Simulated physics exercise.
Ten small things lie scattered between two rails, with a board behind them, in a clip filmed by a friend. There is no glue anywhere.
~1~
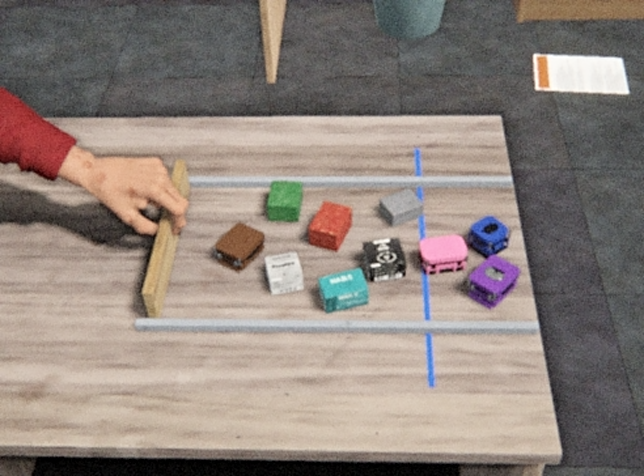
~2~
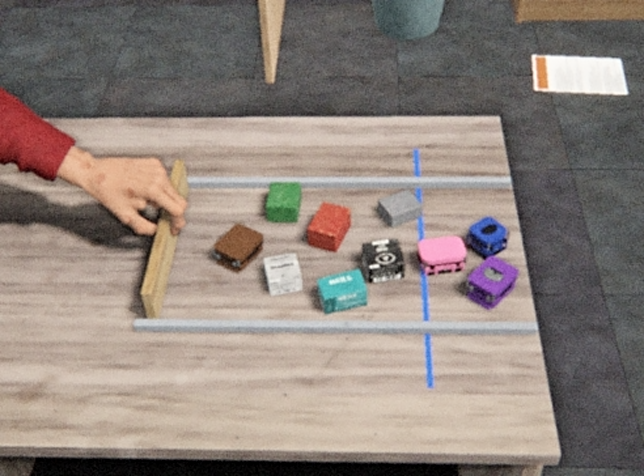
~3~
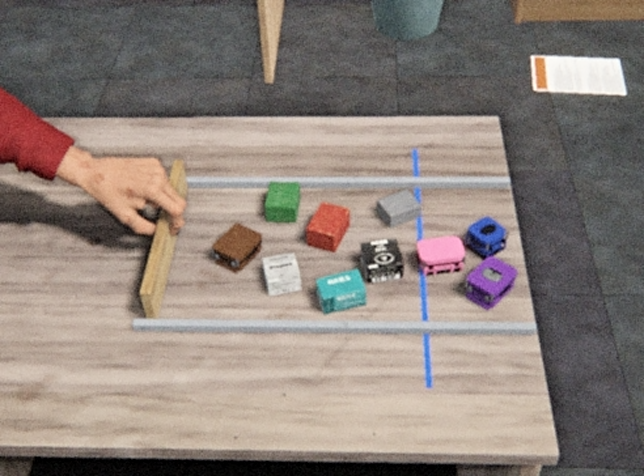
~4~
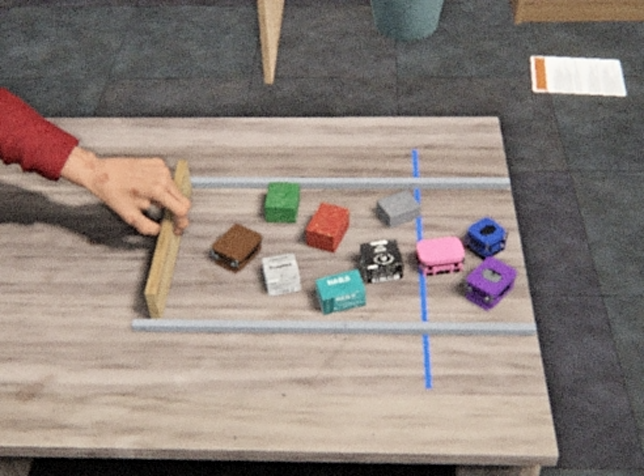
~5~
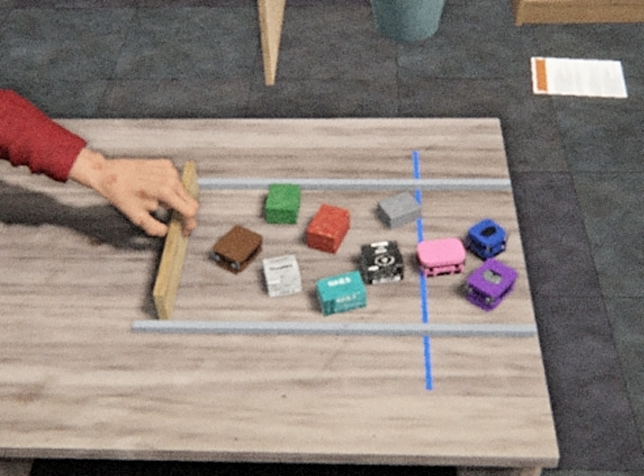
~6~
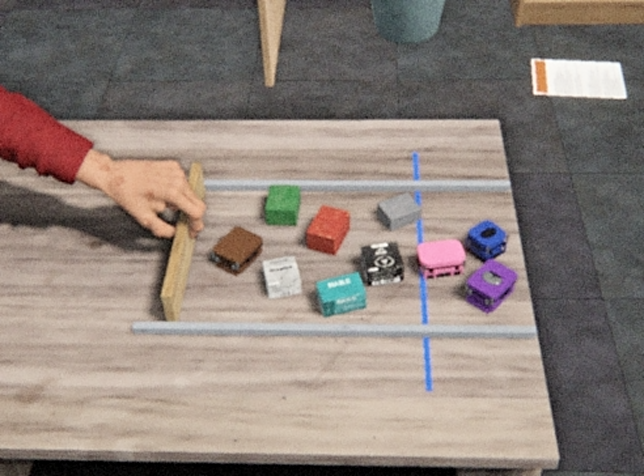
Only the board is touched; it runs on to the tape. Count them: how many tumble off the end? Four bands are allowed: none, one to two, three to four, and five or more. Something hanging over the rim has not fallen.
Band: No fallers.
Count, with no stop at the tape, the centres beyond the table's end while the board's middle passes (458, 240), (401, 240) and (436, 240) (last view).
First 2, next 0, last 1.
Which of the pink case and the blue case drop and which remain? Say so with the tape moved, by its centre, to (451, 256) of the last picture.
The pink case goes off the edge; the blue case goes off the edge.
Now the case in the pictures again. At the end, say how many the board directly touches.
I count 3 of them.
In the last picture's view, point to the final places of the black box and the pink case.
Around (476, 266), then around (517, 262).
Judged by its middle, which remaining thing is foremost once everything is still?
That's the pink case.
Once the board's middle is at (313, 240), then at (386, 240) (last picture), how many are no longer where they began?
At first I count 5, and then 10.
Soon after, none off yet; blue case at rest near (486, 242); purple case at rest near (491, 286); pink case at rest near (440, 260).
After that, none off yet; blue case displaced a little near (498, 237); purple case moving near (499, 290); pink case displaced about its own width near (481, 261).
In the end, the number that fall off is zero.
